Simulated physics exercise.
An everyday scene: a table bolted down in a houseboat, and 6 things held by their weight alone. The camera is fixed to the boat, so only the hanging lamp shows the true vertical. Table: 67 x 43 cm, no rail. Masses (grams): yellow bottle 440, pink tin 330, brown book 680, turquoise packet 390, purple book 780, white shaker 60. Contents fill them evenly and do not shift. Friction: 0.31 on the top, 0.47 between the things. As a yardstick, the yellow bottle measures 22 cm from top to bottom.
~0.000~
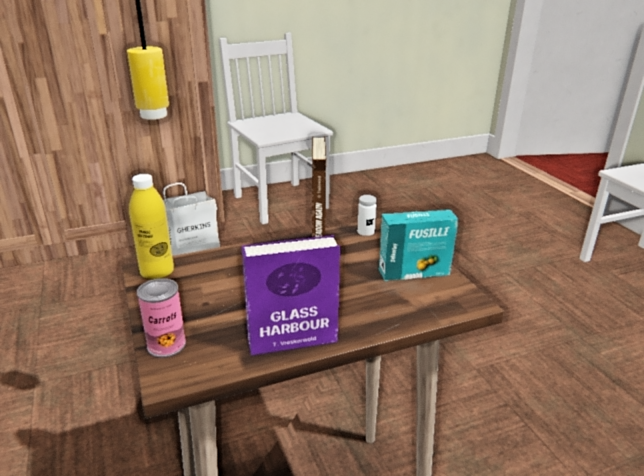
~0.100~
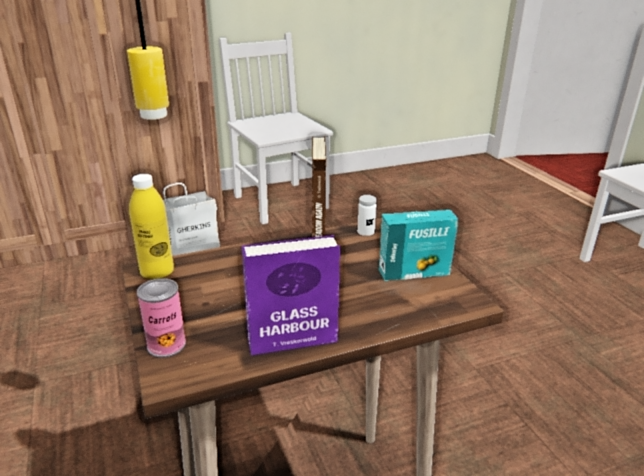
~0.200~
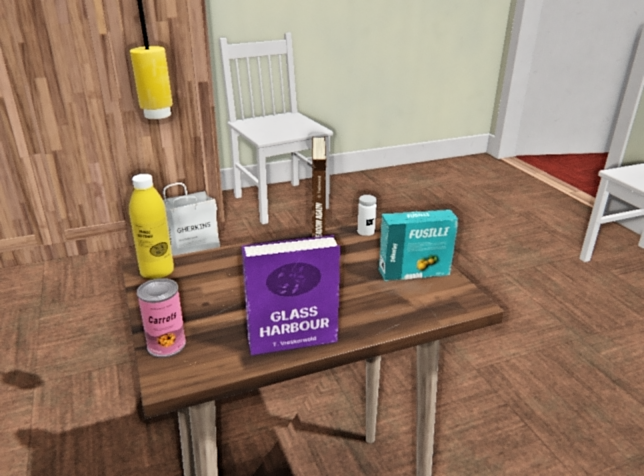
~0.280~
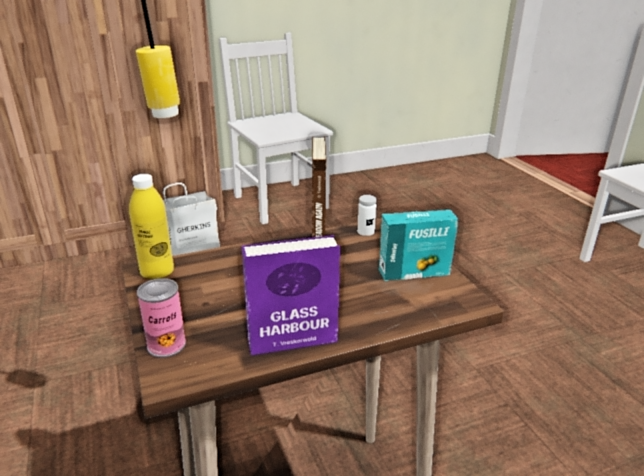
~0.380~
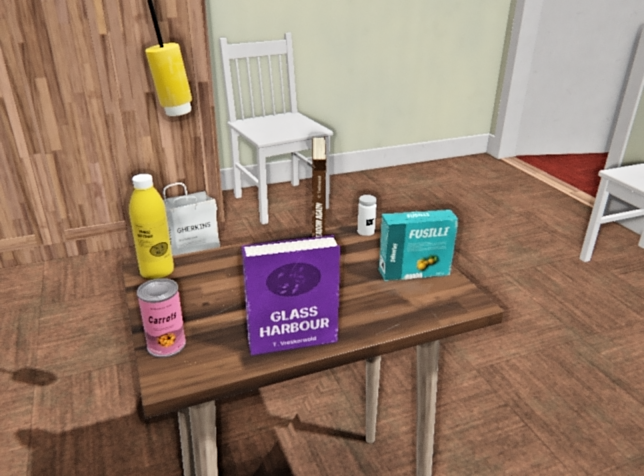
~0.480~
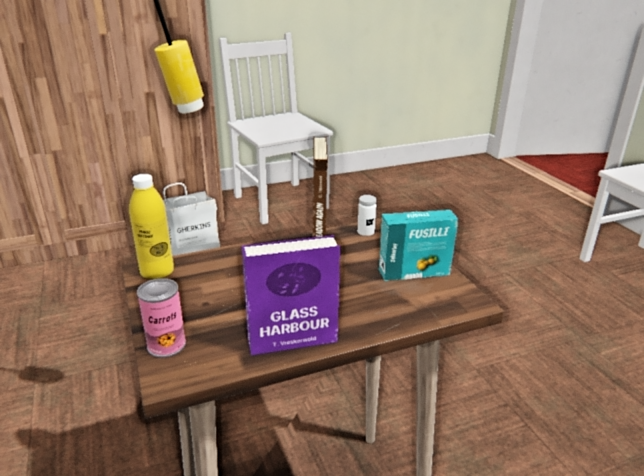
The clip shows a yellow hanging lamp beside a wooden table holding a yellow bottle, pink tin, purple book, turquoise packet and other items; the lamp hangs straight, then slants gradually to the right while everything on the table stays still.
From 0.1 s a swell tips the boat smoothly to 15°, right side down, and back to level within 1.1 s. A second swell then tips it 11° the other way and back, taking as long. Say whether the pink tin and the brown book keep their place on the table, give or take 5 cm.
The pink tin holds its spot; the brown book gets shifted.
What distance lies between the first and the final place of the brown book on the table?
About 22 cm.
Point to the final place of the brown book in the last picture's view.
Near (401, 242).
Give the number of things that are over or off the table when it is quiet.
In all, 1.
After 0.78 s, boat heeled 13°, right side down; brown book tipped 38° from how it sat near (354, 208).
After 0.88 s, boat heeled 9°, right side down; brown book on its side near (380, 228); white shaker slid 4 cm; turquoise packet tipped 3° from how it sat.
After 0.98 s, boat heeled 5°, right side down; brown book on its side near (396, 242); white shaker slid 7 cm.
After 1.08 s, boat heeled 2°, right side down; brown book on its side near (401, 242); white shaker slid 8 cm.
At rest (2.8 s), tipped over on the table, brown book; not toppled but over 5 cm from the start, white shaker; the other 4 in place, give or take 5 cm. In the last view, pink tin near (162, 318), brown book near (401, 242).
